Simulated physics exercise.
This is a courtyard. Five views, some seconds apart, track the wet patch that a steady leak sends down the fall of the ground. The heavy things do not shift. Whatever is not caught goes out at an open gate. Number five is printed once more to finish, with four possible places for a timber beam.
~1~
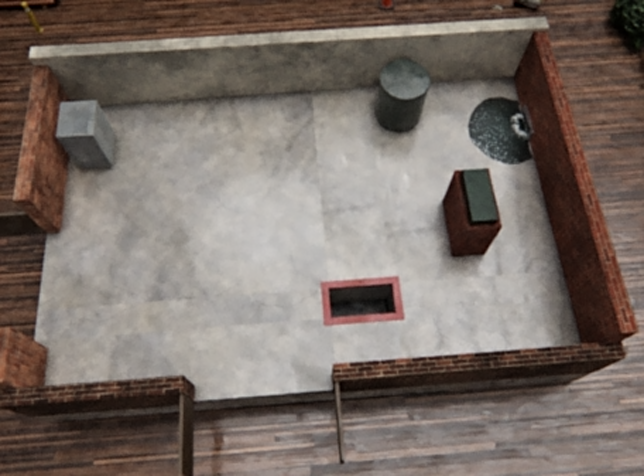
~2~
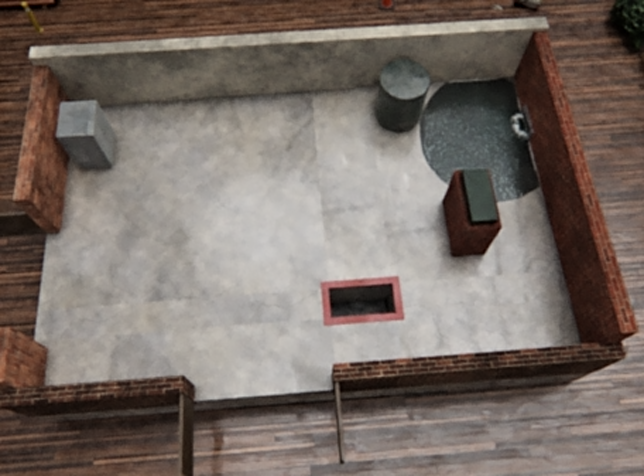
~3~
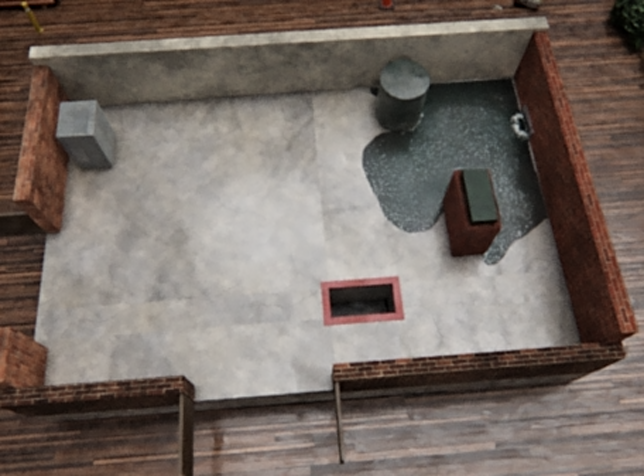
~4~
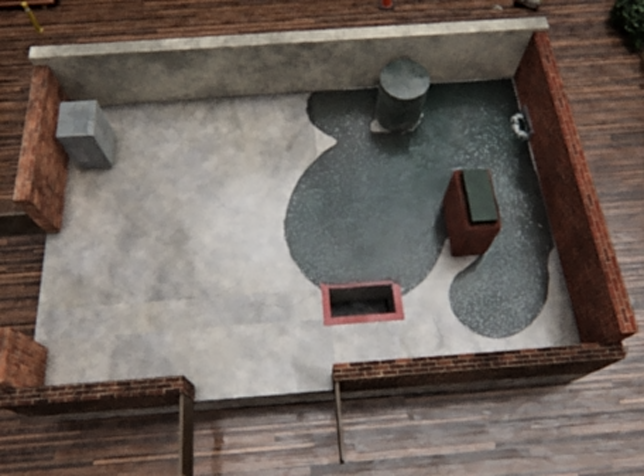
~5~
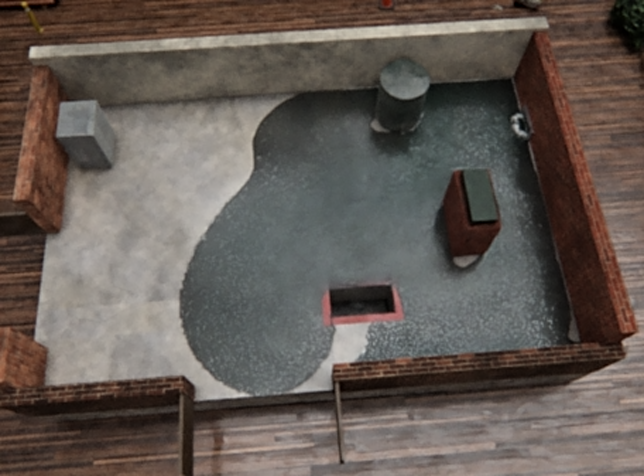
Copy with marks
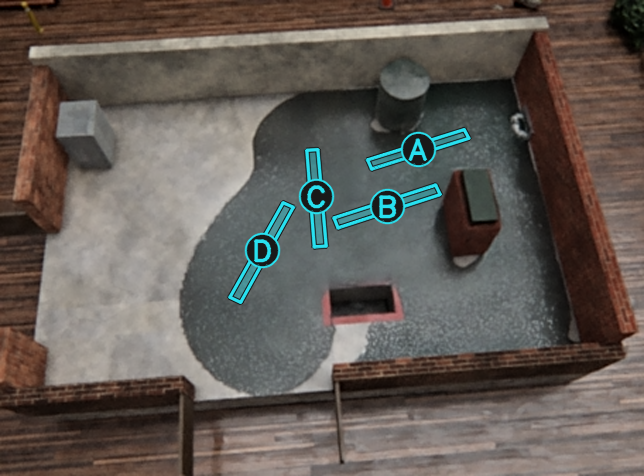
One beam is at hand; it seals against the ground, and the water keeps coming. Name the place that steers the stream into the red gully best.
C.
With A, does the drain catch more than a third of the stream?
No, it does not.
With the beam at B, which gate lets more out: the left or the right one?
The left gate.
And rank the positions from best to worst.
The order is C, D, A, B.
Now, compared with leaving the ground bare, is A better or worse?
It is worse.
On the marked copy, A from (369, 164) to (466, 133); B from (336, 222) to (437, 189); C from (320, 246) to (312, 149); D from (235, 299) to (288, 205).
If A is chosen, about 19 % of the stream goes into the red gully, about 81 % out by the gates.
If B is chosen, about 12 % of the stream goes into the red gully, about 88 % out by the gates.
If C is chosen, about 54 % of the stream goes into the red gully, about 44 % out by the gates.
If D is chosen, about 31 % of the stream goes into the red gully, about 69 % out by the gates.
